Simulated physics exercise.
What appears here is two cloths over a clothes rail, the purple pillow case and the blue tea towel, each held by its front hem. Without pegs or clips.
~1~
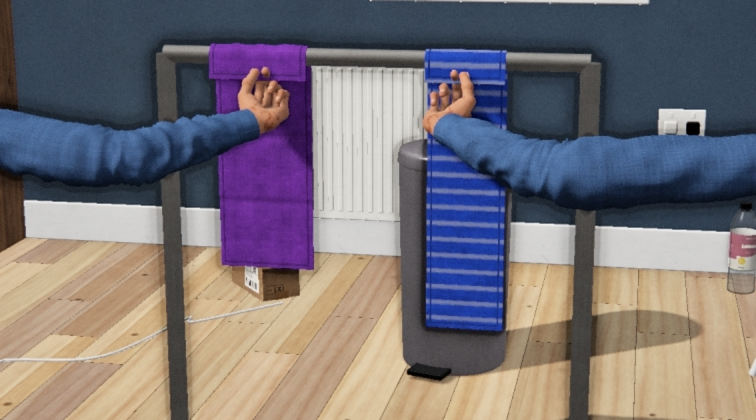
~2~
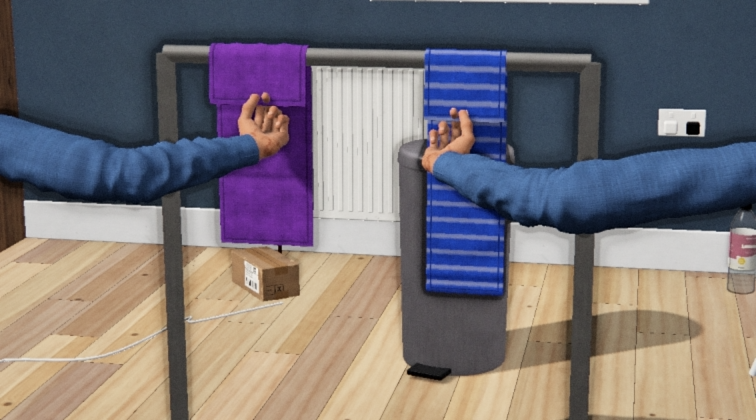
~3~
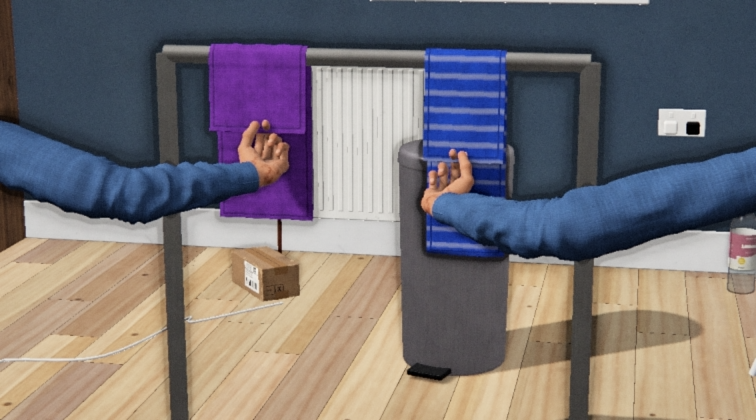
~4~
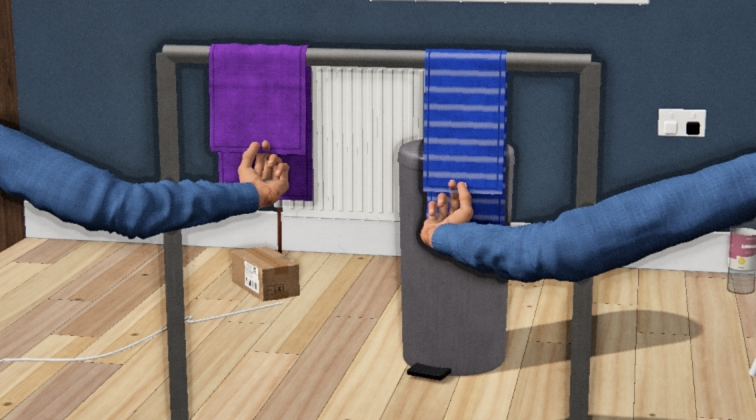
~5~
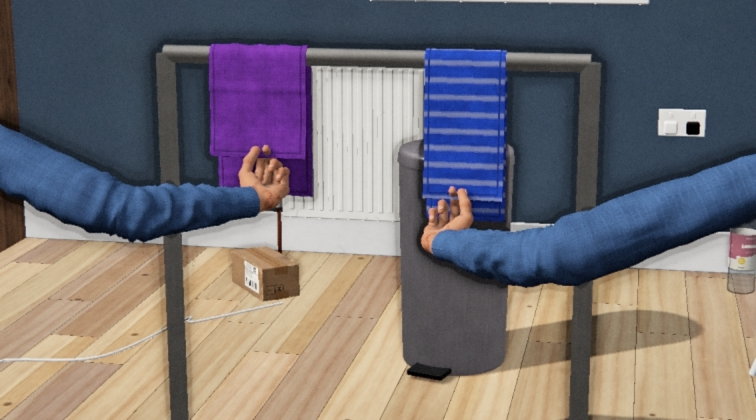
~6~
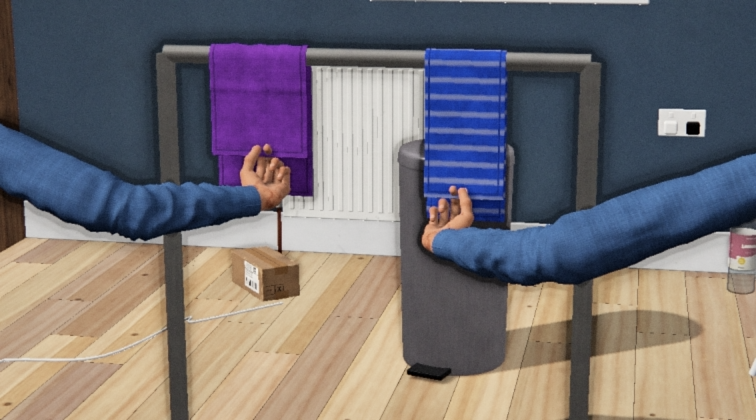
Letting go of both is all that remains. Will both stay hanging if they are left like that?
The purple pillow case stays hanging; the blue tea towel stays hanging.
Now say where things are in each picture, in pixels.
The first frame shows pillow case front hem (281, 74), back hem (290, 262); tea towel front hem (444, 76), back hem (445, 321).
The second frame shows pillow case front hem (281, 99); tea towel front hem (444, 114).
The third frame shows pillow case front hem (281, 127); tea towel front hem (443, 155).
The fourth frame shows pillow case front hem (281, 147); tea towel front hem (443, 185).
The fifth frame shows pillow case front hem (282, 151); tea towel front hem (443, 192).
The sixth frame shows pillow case front hem (283, 150), back hem (289, 190), front over half the back; tea towel front hem (443, 191), back hem (446, 213), front almost as long as the back.
Then, 0.54 s later than the last view, pillow case at rest on the rail; tea towel at rest on the rail.
Finally, pillow case at rest on the rail; tea towel at rest on the rail. The purple pillow case keeps its place and the blue tea towel stays on.
